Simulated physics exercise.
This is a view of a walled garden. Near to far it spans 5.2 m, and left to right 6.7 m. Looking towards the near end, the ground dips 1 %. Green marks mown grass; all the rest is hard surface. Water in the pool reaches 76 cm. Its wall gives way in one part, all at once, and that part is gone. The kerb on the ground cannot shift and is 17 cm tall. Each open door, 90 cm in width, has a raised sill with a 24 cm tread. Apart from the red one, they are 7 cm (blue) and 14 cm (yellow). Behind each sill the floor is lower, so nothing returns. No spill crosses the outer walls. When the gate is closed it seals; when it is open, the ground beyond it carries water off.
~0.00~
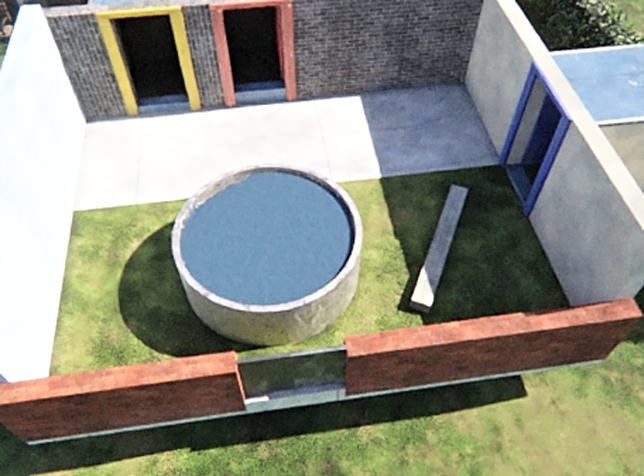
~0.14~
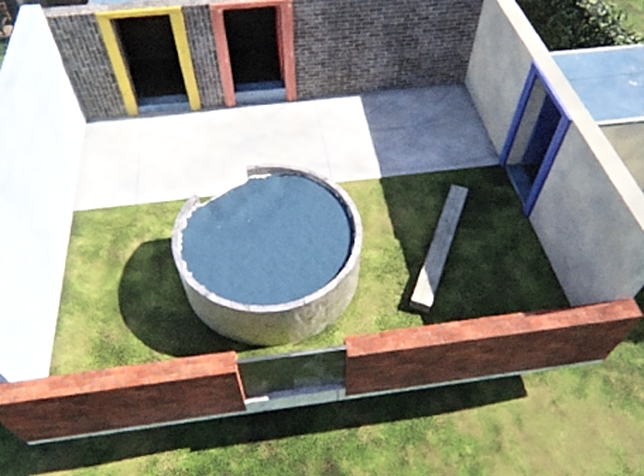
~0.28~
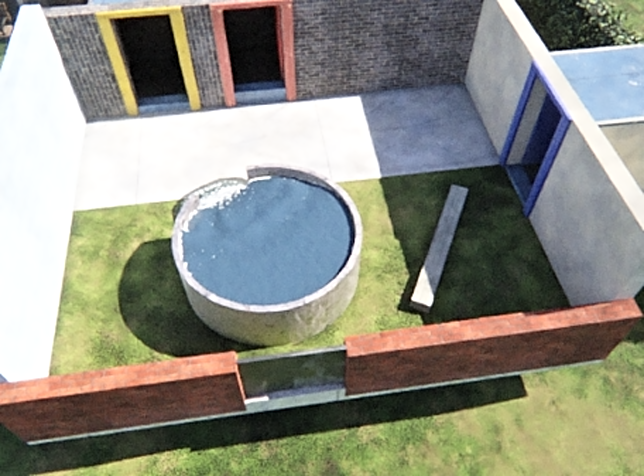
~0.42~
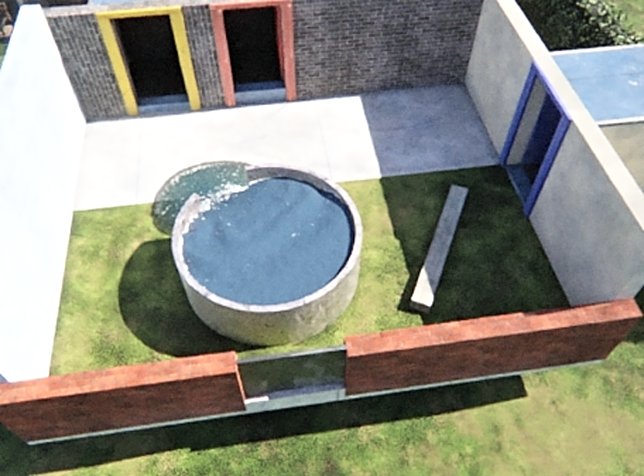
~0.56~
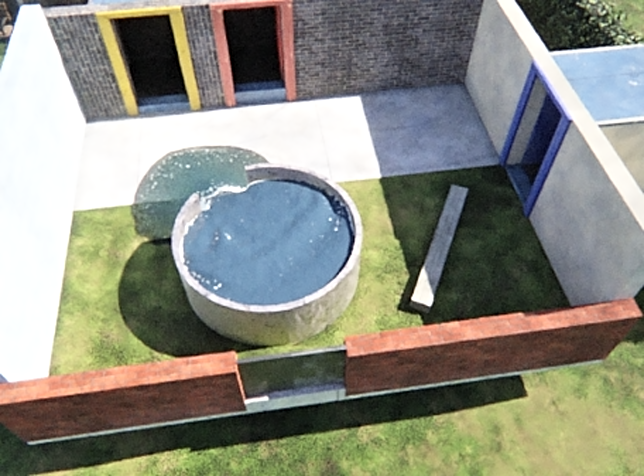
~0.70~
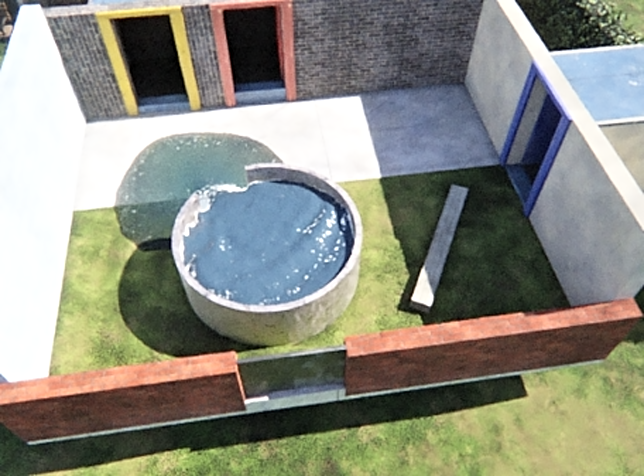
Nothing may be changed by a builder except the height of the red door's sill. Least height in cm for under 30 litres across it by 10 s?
Roughly 13 cm.
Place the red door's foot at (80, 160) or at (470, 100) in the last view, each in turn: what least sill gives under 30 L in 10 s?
First place around 20 cm, second around 7.5 cm.
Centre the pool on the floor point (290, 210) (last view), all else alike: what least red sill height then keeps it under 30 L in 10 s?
With that change, some 23 centimetres.
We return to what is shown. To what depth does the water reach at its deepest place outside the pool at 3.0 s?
I'd put it near 28 cm.
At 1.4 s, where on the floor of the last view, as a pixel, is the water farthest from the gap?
The farthest wet point is roughly at (86, 124) in the last view.
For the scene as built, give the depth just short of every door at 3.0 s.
Reading in centimetres: Blue = 0, yellow = 25, red = 13.
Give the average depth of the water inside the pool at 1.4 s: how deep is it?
The mean depth is about 56 cm.
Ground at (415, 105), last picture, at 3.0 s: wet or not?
By then it is awash.
After 1.4 s water covers 30 % of the floor, deepest (40 cm) near (220, 215); 15 cm at the red door, 0 litres in over its 24 cm sill.
After 3.0 s water covers 40 % of the floor, deepest (28 cm) near (220, 215); 13 cm at the red door, 0 litres in over its 24 cm sill.
After 10.0 s water covers 95 % of the floor, deepest (14 cm) near (44, 411); 7 cm at the red door, 0 litres in over its 24 cm sill.
At the red door as built, the water arrived by 1.3 s and peaked near 21 cm at 1.6 s.
With a sill of 11.5 cm, 43 litres would have come in within the 10 s; with 15.5 cm, 13 litres. So under 30 litres takes about 13 cm.
